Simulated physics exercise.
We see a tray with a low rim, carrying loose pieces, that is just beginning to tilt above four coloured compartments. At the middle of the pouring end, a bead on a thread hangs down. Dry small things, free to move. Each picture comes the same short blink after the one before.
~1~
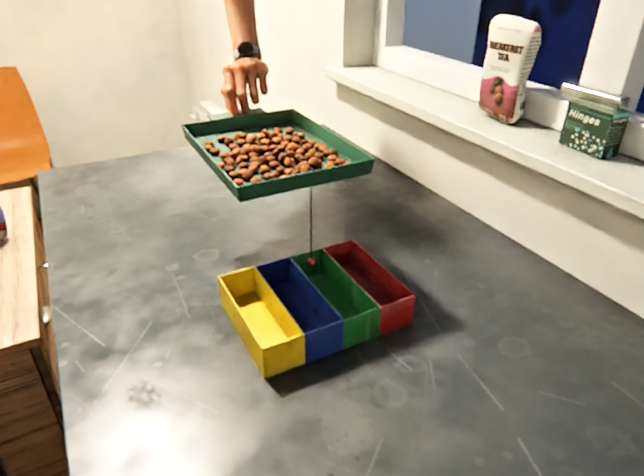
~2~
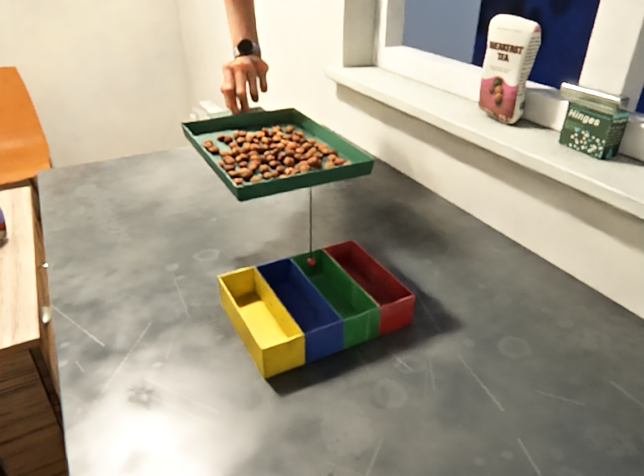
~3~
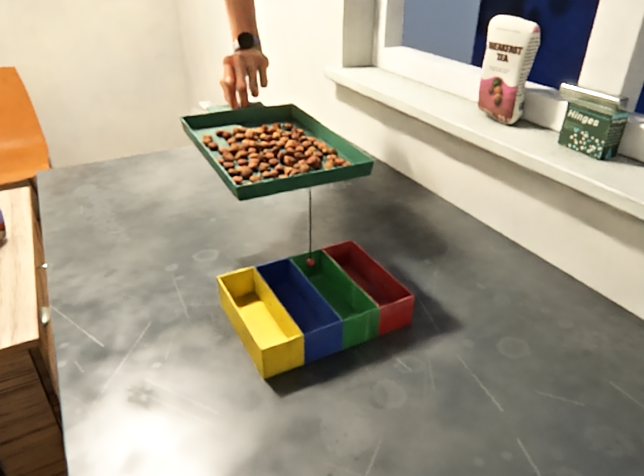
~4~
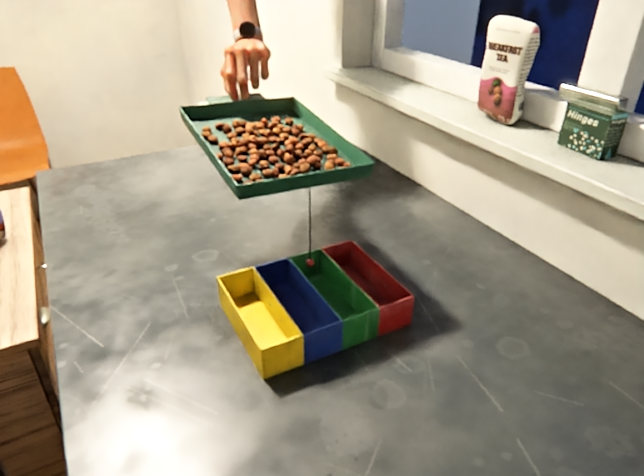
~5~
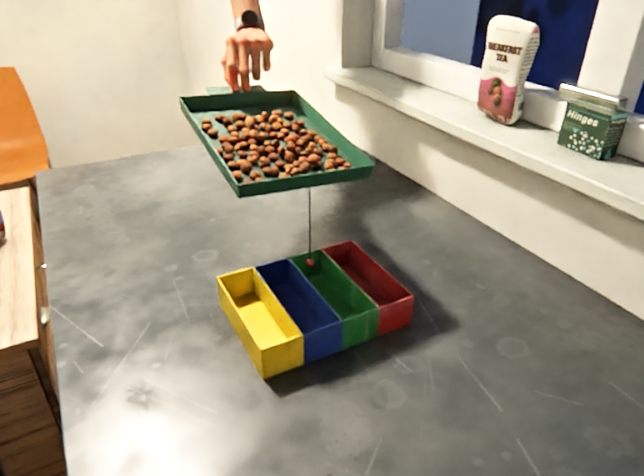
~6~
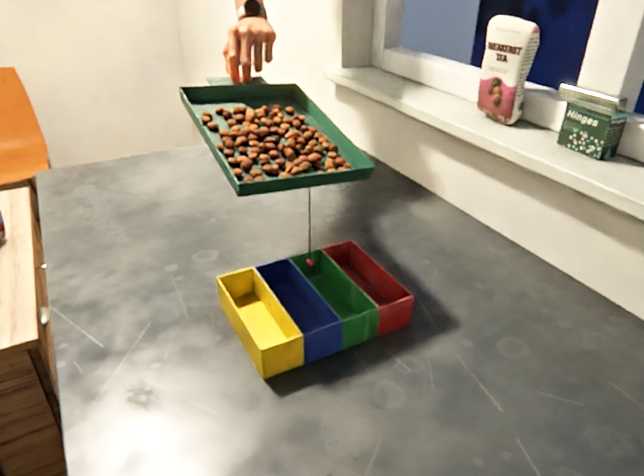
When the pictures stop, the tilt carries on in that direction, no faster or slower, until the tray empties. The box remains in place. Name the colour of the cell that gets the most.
It is the red one.
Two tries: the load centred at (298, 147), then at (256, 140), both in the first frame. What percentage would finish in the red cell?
First case around 60 %, second case around 50 %.
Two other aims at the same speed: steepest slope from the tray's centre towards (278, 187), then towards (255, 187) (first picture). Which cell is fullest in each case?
In turn: Yellow; yellow.
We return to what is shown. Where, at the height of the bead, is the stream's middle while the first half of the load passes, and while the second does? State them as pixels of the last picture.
I'd say around (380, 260) at first, then around (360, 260).
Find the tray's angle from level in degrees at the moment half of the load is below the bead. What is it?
Roughly 95 degrees at that moment.
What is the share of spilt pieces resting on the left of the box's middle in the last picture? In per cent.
Reading: Around 0 %.
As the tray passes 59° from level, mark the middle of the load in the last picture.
The middle of the pieces lands at roughly (325, 150).
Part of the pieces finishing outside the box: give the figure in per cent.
My estimate is close to 30 %.
Shortly afterwards, tray tipped steeply; the whole lot on the tray.
Next, tray tipped right over; near a quarter on the tray; near a third in the red cell; a little in the green cell; only a few in the blue cell; near a third falling or outside the box.
Some moments later, tray tipped past a quarter turn; near half in the red cell; a little in the green cell; a little in the blue cell; near a quarter falling or outside the box.
In the end, tray tipped past a quarter turn; near half in the red cell; a little in the green cell; a little in the blue cell; none at all in the yellow cell; near a quarter outside the box.
